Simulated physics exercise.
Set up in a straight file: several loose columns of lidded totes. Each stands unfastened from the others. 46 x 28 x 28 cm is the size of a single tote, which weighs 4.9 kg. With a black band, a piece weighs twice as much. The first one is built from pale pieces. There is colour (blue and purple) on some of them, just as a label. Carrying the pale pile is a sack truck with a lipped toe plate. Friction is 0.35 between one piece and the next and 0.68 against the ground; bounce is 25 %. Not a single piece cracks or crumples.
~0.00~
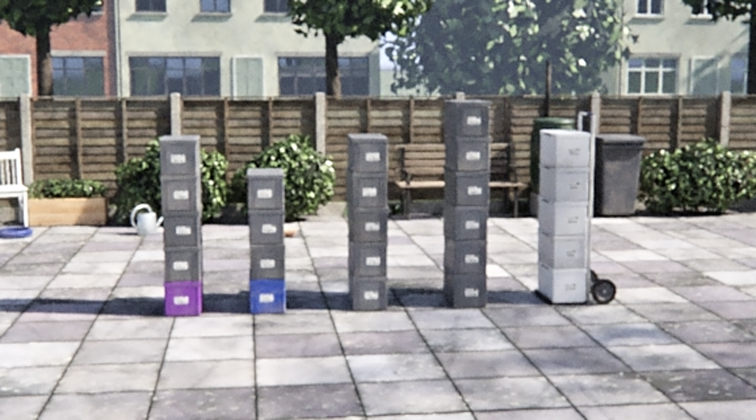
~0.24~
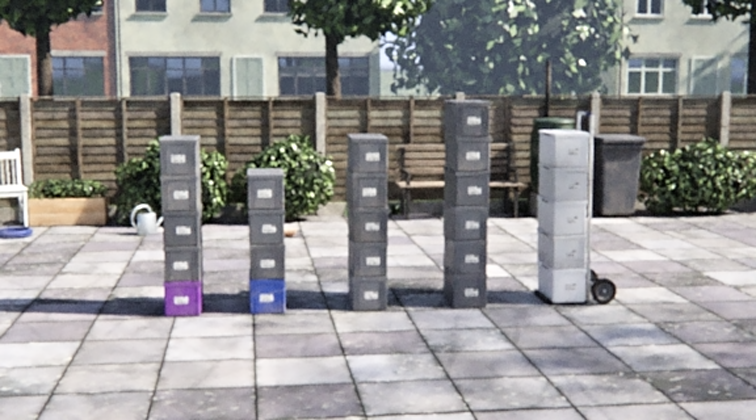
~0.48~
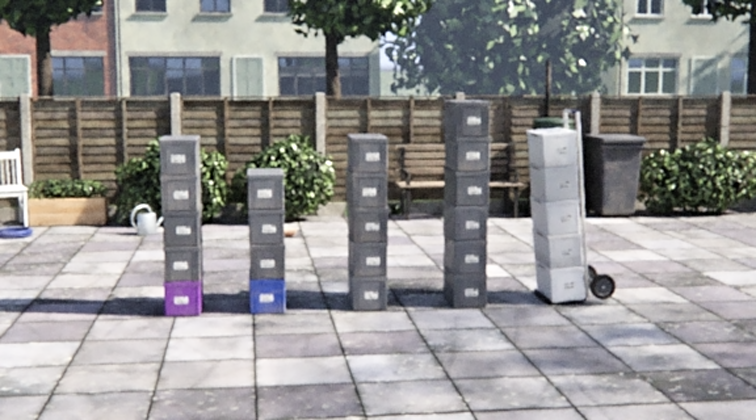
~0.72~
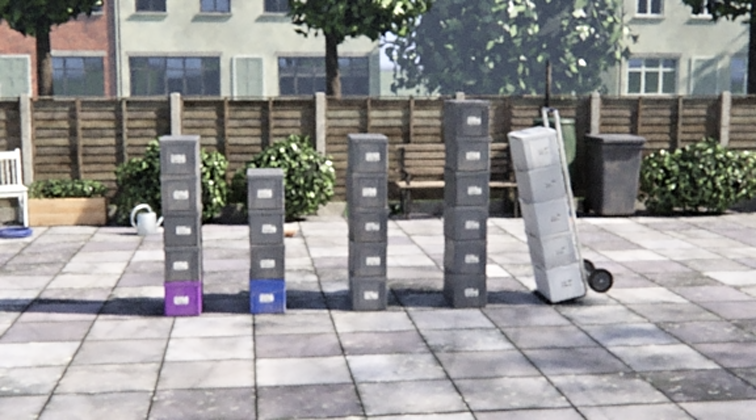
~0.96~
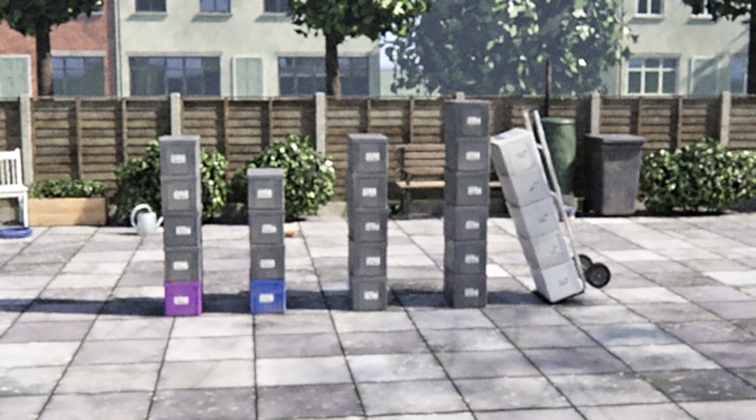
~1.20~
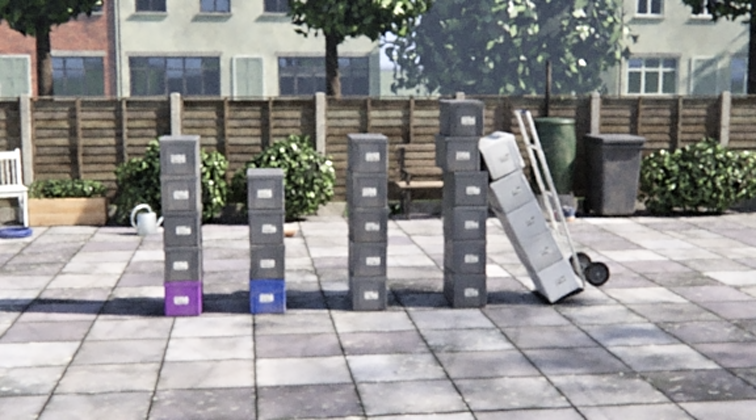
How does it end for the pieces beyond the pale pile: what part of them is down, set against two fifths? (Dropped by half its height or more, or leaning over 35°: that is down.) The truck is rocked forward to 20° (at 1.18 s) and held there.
Beyond two fifths.
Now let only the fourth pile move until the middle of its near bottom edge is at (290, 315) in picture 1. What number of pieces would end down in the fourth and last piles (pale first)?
That gives fourth 4 and last 4.
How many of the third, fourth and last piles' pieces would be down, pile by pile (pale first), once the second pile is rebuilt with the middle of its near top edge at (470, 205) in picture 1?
You'd get third 4, fourth 3 and last 5.
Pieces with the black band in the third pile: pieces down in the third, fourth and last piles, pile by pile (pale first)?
Then the third pile would have 5 down, the fourth 4, and the last 5.
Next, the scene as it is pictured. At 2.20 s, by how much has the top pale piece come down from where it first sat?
40 cm lower.
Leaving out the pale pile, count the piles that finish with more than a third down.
The answer is 4.
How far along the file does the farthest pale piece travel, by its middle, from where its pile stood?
Something like 140 cm along the file.
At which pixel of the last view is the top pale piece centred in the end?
Look for the top piece around pixel (399, 233).
Around 2.20 s, 5 of the pale pile down; 4 of the 20 other totes down.
Around 3.06 s, 5 of the pale pile down; 14 of the 20 other totes down; blue tote tipped 27°; purple tote tipped 25°.
Finally (5.0 s), 5 of the pale pile down; 19 of the 20 other totes down; purple tote tipped 50°; blue tote tipped 31°. That is 95 per cent. Seen by the last camera, middles, purple tote near (161, 286), blue tote near (253, 285).
